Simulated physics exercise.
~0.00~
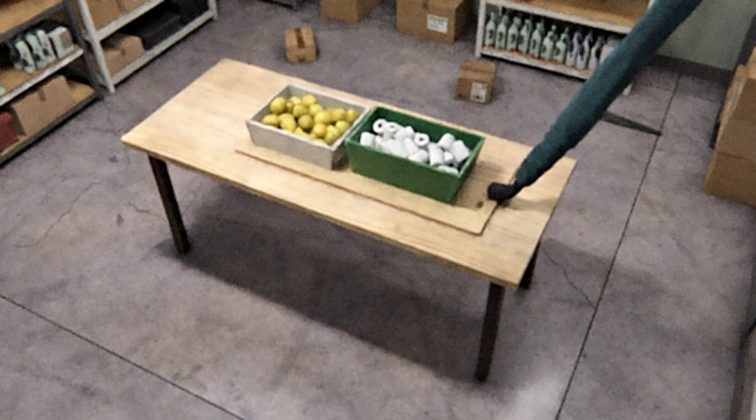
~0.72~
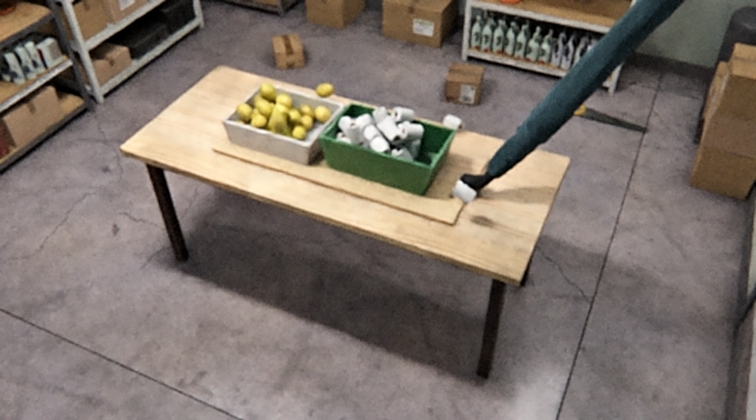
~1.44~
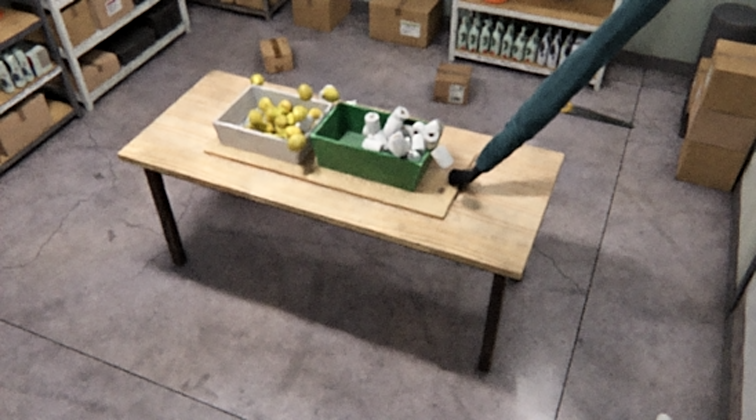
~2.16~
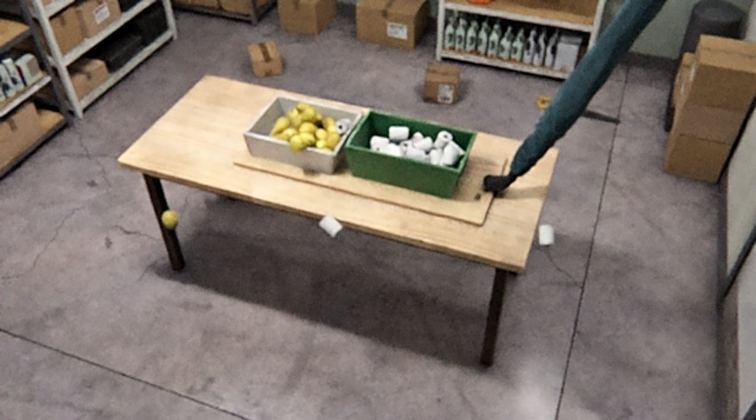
A hand in a dark teal sleeve shoved a board holding a white tray of yellow fruit and a green tray of white paper rolls left and then back right across a table, and several rolls and a few fruits flew out, some dropping past the table's edge.
